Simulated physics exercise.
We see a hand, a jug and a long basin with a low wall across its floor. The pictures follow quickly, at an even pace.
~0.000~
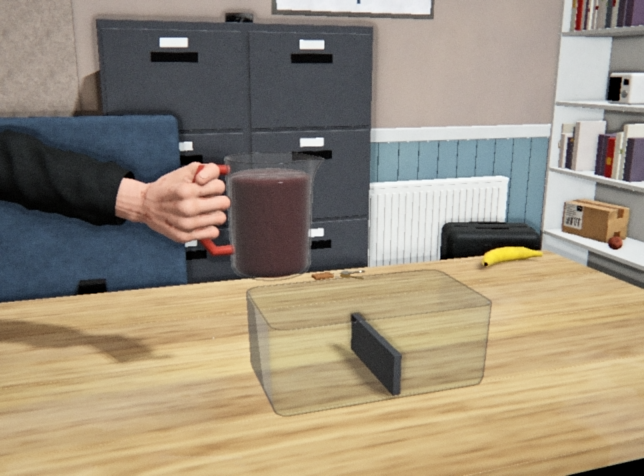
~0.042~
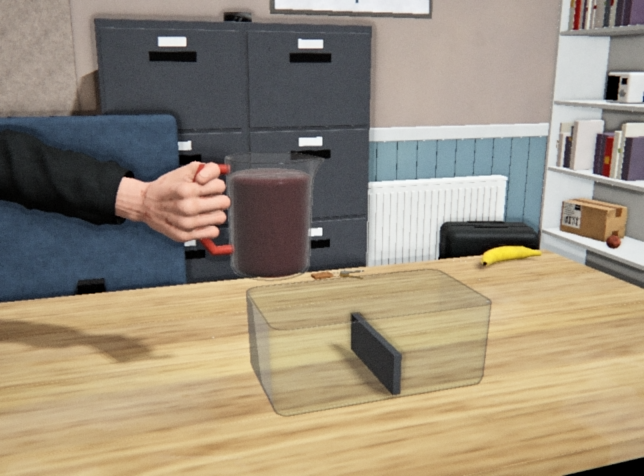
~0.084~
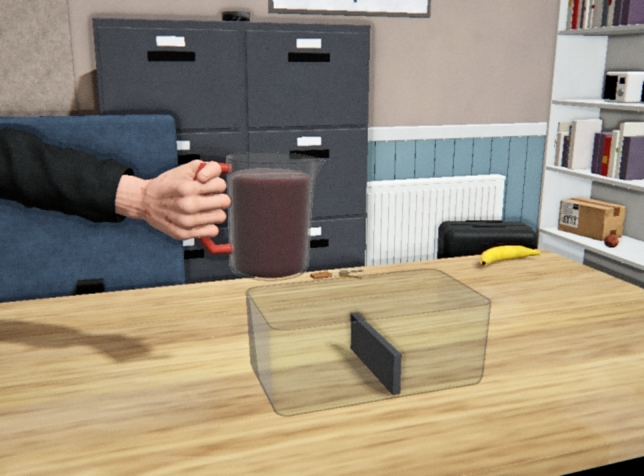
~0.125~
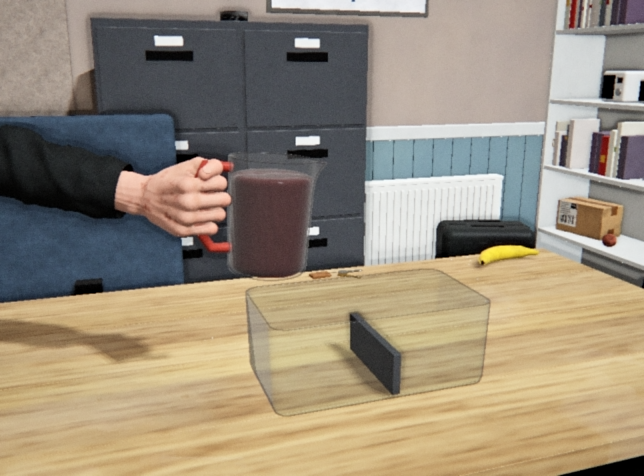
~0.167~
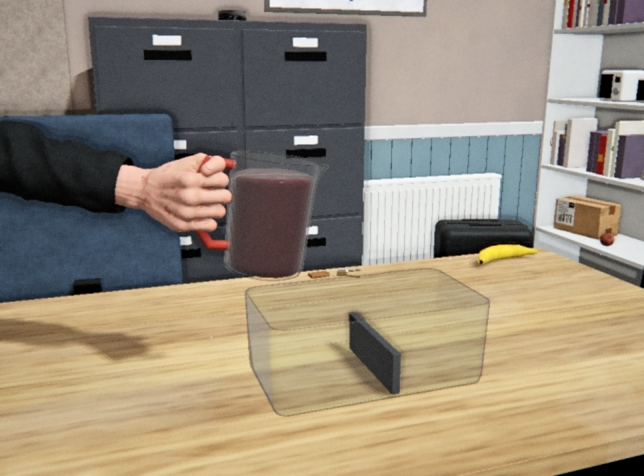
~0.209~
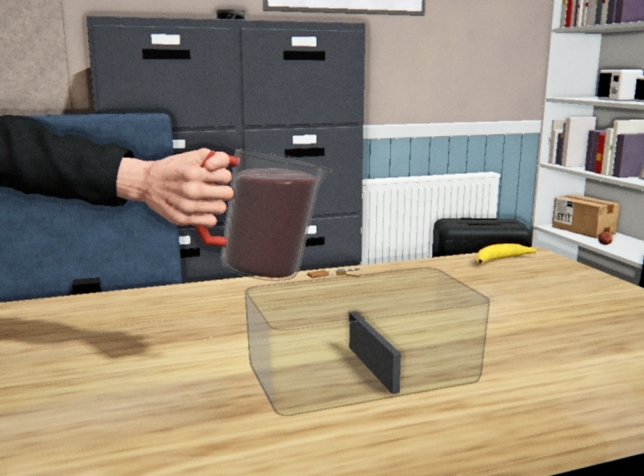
In an office, above a wooden table, a hand held a clear jug of dark red liquid upright beside a see-through basin with a low wall inside, then slowly tilted it slightly to the right.
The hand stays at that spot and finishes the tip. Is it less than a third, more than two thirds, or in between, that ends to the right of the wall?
It comes to from a third to two thirds.
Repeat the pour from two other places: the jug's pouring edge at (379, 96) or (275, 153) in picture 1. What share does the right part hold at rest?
First some 65, then 5 per cent.
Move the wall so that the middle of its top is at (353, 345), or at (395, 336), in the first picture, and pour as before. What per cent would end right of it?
In turn 95 and 5 in a hundred.
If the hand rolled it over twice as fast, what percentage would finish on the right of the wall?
Close to 40 per cent.
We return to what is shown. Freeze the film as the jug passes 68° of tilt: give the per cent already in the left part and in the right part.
Some 0 per cent left and 5 right.
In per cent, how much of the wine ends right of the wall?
Close to 50 per cent.
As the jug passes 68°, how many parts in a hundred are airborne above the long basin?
It comes to 15 per cent or so.
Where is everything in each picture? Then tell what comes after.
In the first picture, it leans 0°; its right rim is at (323, 157); the wine meets the walls at (228, 176) and (308, 173); the long basin's rim runs from (257, 310) to (464, 286); the wall's top is at (375, 334).
In the second picture, it leans 0°; its right rim is at (324, 158); the wine meets the walls at (229, 176) and (308, 173).
In the third picture, it leans 2°; its right rim is at (325, 159); the wine meets the walls at (230, 176) and (309, 173).
In the fourth picture, it leans 4°; its right rim is at (326, 161); the wine meets the walls at (231, 175) and (310, 175).
In the fifth picture, it leans 8°; its right rim is at (328, 165); the wine meets the walls at (232, 176) and (313, 175).
In the sixth picture, it leans 12°; its right rim is at (331, 169); the wine meets the walls at (234, 177) and (317, 175).
A moment on, the jug is tipped part way and 84 per cent is still to pour, 0 is left of the wall and 3 right of it.
Next, the jug is tipped on its side and 39 per cent is still to pour, 12 is left of the wall and 32 right of it.
Then the jug is tipped right over and 7 per cent is still to pour, 40 is left of the wall and 48 right of it.
Later the jug is tipped right over and 1 per cent is still to pour, 50 is left of the wall and 48 right of it.
In the end 50 per cent lies left of the wall, 49 right of it and 1 outside.
